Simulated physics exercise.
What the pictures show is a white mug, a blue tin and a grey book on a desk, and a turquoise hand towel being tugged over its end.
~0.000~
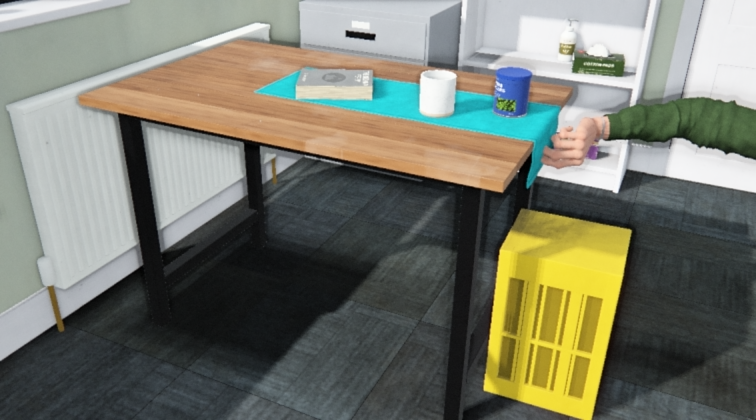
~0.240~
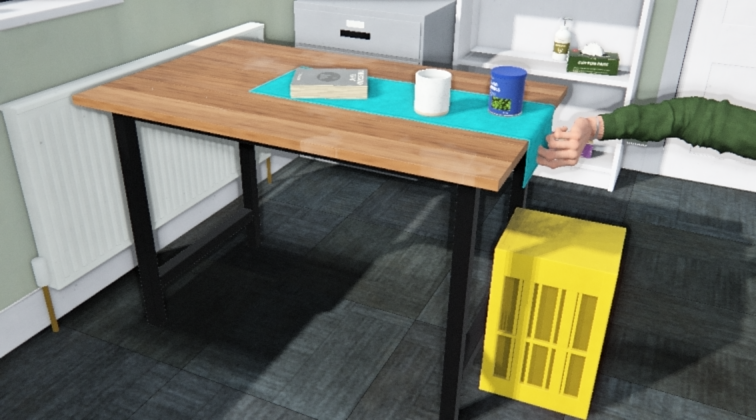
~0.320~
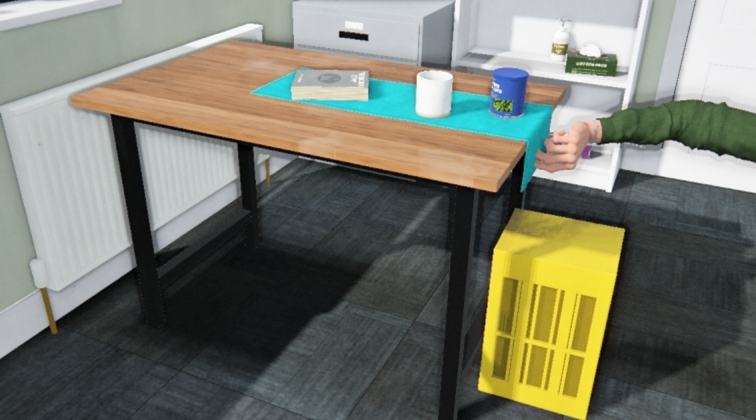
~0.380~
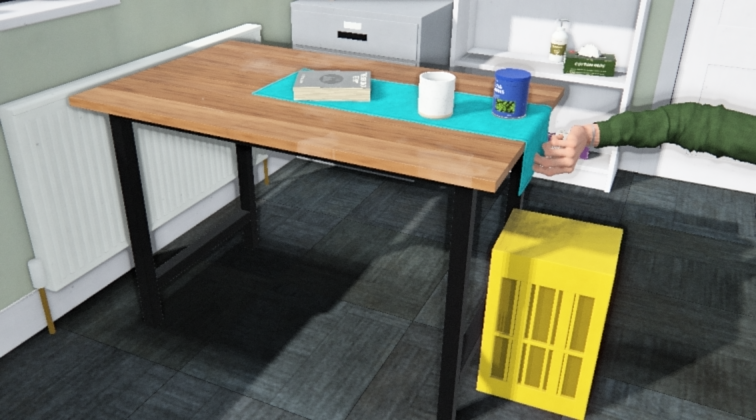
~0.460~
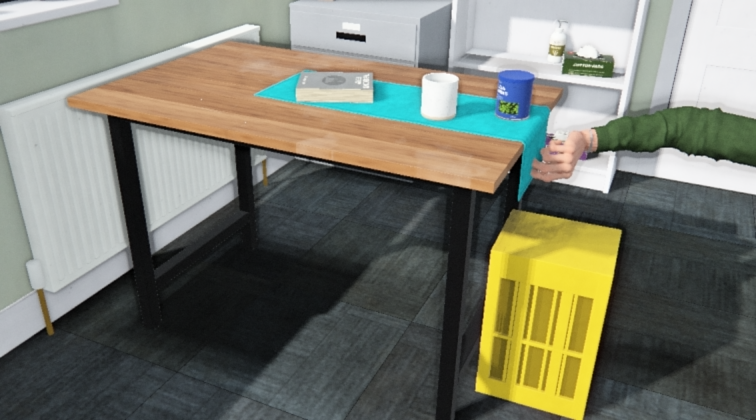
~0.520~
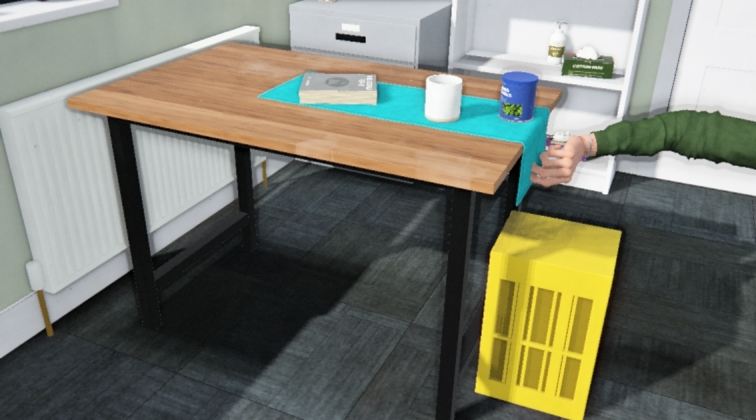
We see a hand in a green sleeve slowly tug a turquoise cloth over the right end of a wooden desk, and the grey book, white mug and blue tin on it shift slightly right, above a yellow crate.
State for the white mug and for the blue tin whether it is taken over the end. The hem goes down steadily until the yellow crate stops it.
Statement: The white mug is not taken over; the blue tin is taken over.
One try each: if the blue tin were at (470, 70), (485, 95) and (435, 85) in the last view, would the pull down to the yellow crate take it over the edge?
At the first place it does not leave, at the second it ends up off, and at the third it does not leave.
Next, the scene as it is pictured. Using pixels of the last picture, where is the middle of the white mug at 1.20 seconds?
Approximate spot: (486, 105).
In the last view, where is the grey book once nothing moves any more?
It ends up at pixel (388, 96) in the last view.
After 0.78 s, hem going down; mug moved a little; tin moved a little.
After 1.20 s, hem going down; mug carried along near (486, 105); tin over the edge.
After 1.58 s, hem on the crate; mug carried along near (499, 107); tin over the edge.
In the end, hem on the crate; mug carried along near (499, 107); tin over the edge. The white mug remains up there and the blue tin is carried off the end.
